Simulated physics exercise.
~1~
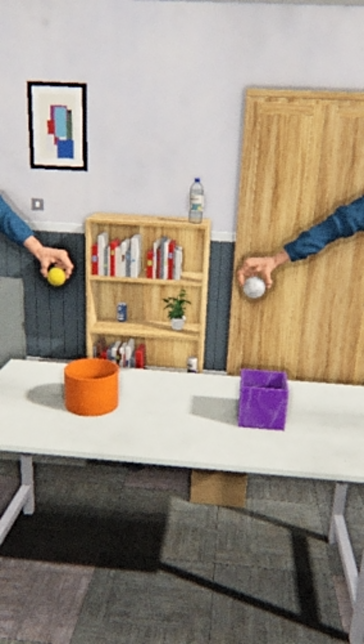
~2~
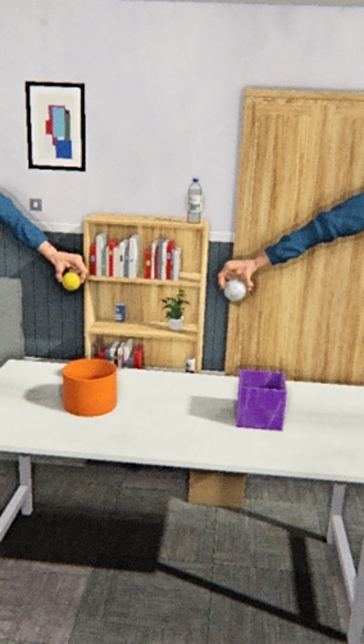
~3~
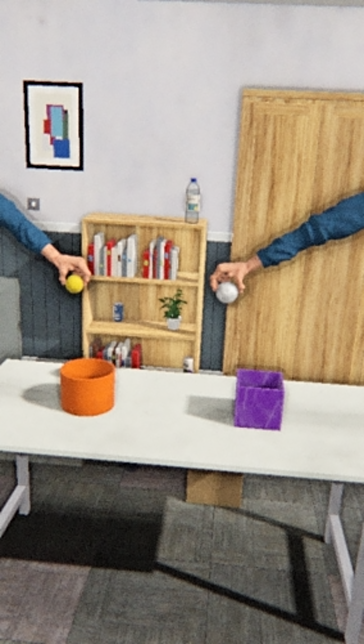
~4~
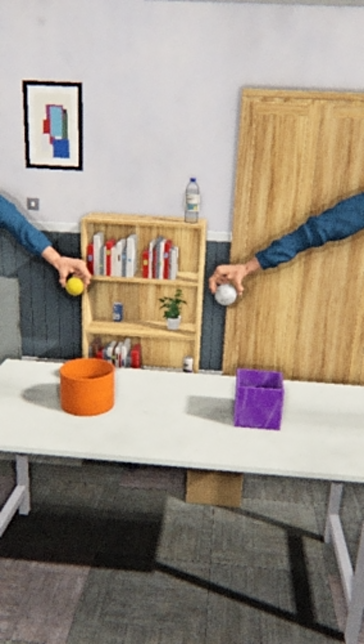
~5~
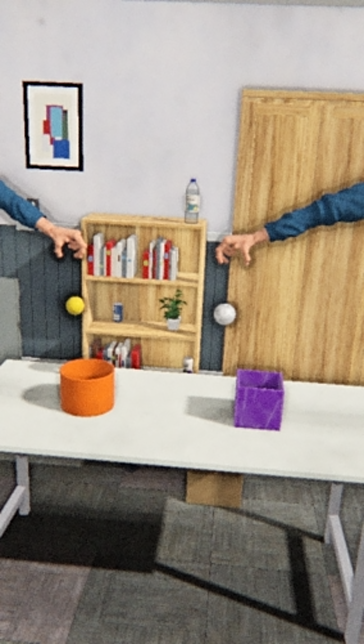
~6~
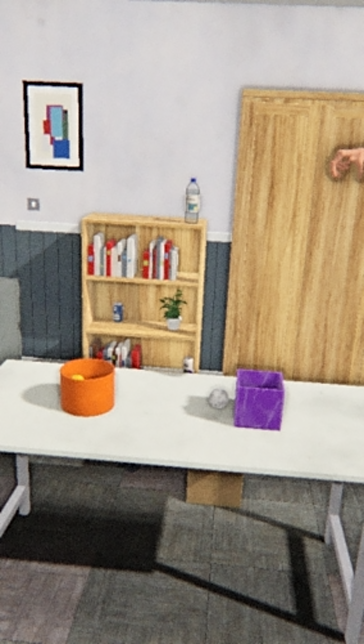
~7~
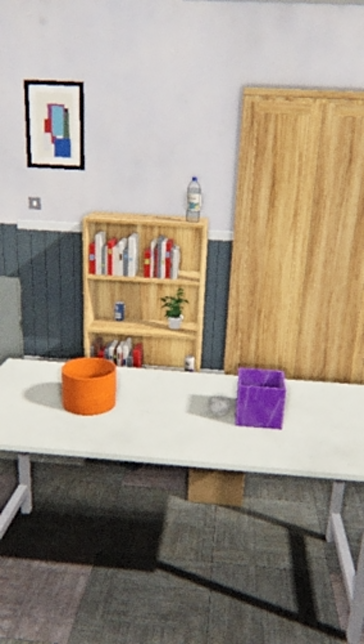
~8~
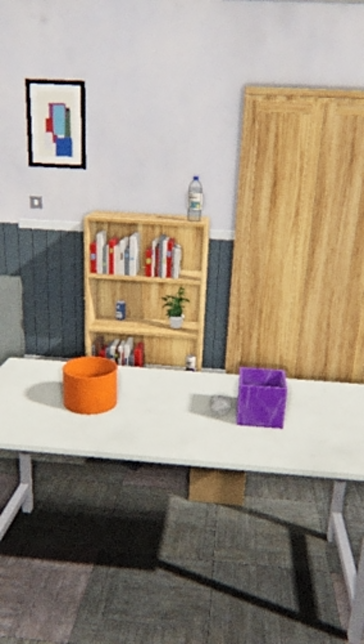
At first, two hands reach in from opposite sides above a white table, the left one holding a small yellow ball and the right one a pale, silvery ball. They move inward, the yellow ball nearing a position above a round orange container and the pale ball stopping to the left of a square purple one. After a brief pause, both hands let go and draw back as the balls drop. The yellow ball falls into the orange container and sinks out of sight. The pale ball misses, ending up on the table just left of the purple container.
